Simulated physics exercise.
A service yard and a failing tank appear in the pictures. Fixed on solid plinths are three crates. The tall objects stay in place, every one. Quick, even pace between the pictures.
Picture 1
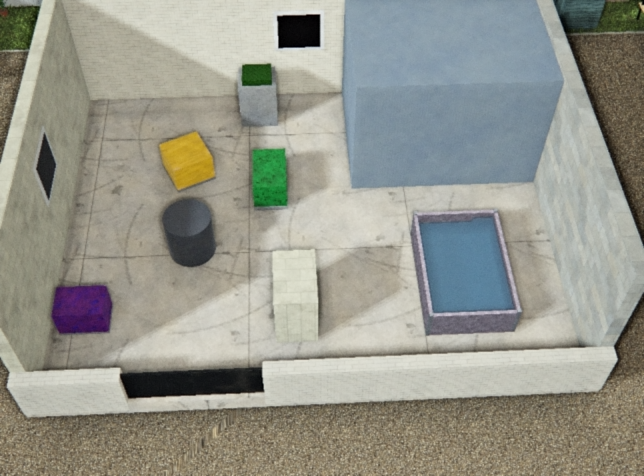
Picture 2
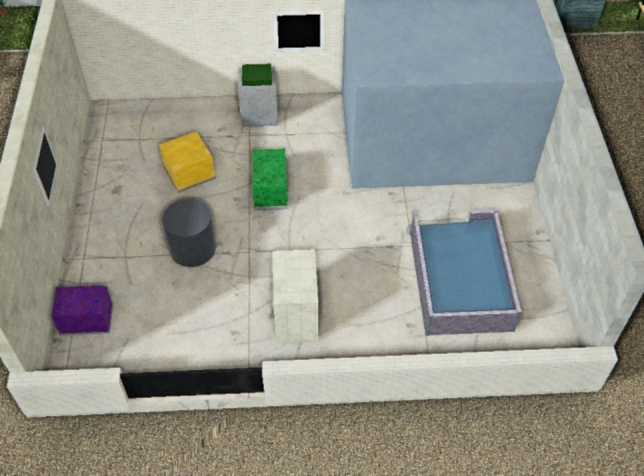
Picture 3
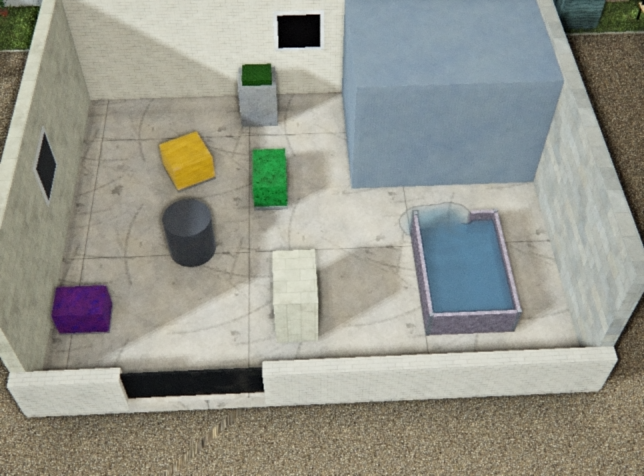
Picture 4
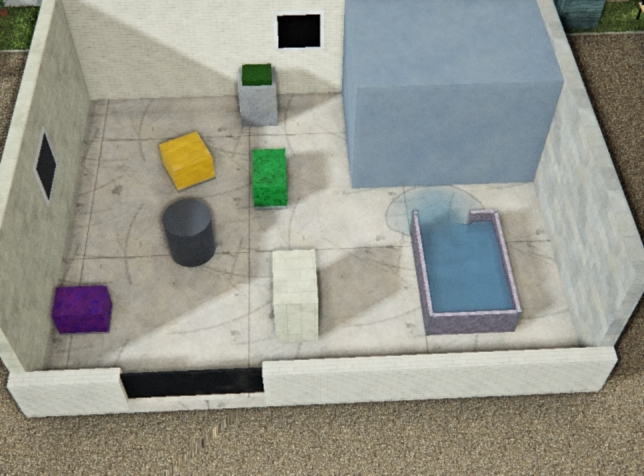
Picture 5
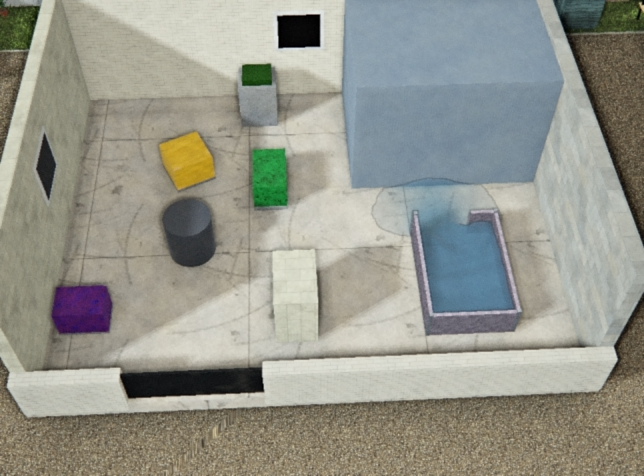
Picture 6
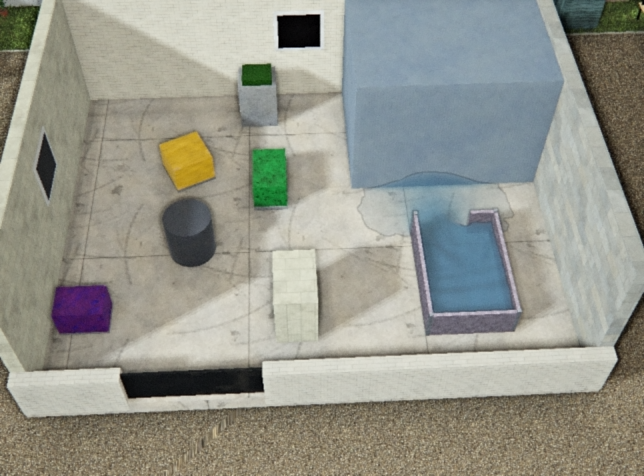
A large pale blue block stands at the back right of a walled, paved yard, seen from high above by a still camera. A purple box, yellow block, dark cylinder, green block, grey planter and whitish block occupy the left and middle, with an open water tank at right. The tank's far side gaps open, and water pours out, spreading across the paving to the block's base.
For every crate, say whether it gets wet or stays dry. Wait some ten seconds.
One by one: As for the yellow crate it's untouched by the water; as for the purple crate it's moistened by the water; as for the green crate it's moistened by the water.
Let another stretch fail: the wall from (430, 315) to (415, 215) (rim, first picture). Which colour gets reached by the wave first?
The crate marked green comes first.
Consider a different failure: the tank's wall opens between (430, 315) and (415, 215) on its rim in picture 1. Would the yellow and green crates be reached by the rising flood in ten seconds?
Result: Yellow crate reached, green crate reached.
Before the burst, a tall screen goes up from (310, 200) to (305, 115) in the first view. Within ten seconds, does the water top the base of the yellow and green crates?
As I see it, yellow is untouched, while green is untouched.
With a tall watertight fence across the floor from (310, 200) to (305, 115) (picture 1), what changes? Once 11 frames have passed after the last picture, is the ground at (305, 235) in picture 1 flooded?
By then the spot is wetted.
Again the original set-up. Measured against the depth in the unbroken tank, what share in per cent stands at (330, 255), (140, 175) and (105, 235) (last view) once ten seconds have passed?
Readings in sequence: 6, 2, 4 percent.
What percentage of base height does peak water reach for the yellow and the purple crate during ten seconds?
Roughly 50 per cent for the first, 150 per cent for the second.
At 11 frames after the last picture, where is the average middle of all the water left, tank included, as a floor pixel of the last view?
Near (438, 240).
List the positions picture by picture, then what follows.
The open tank at (464, 263) is whole and still, in the first frame.
The front is at a hidden place, out from the gap on the open tank's far side, in the second frame.
Water pours out on the open tank's far side and has run to (456, 207), in the third frame.
Water pours out on the open tank's far side and has run to (446, 188), in the fourth frame.
The front is at (473, 185), out from the gap on the open tank's far side, in the fifth frame.
The front is at (494, 184), out from the gap on the open tank's far side, in the sixth frame.
A moment on, water covers 10 % of the floor; the yellow crate not reached, the purple crate not reached, the green crate not reached.
Next, water covers 15 % of the floor; the yellow crate not reached, the purple crate not reached, the green crate water round its plinth.
Then, water covers 35 % of the floor; the yellow crate not reached, the purple crate not reached, the green crate water round its plinth.
Later, water covers 55 % of the floor; the yellow crate water round its plinth, the purple crate water round its plinth, the green crate water round its plinth.
In the end, water covers 75 % of the floor; the yellow crate stayed above the water, the purple crate was topped, the green crate was topped.
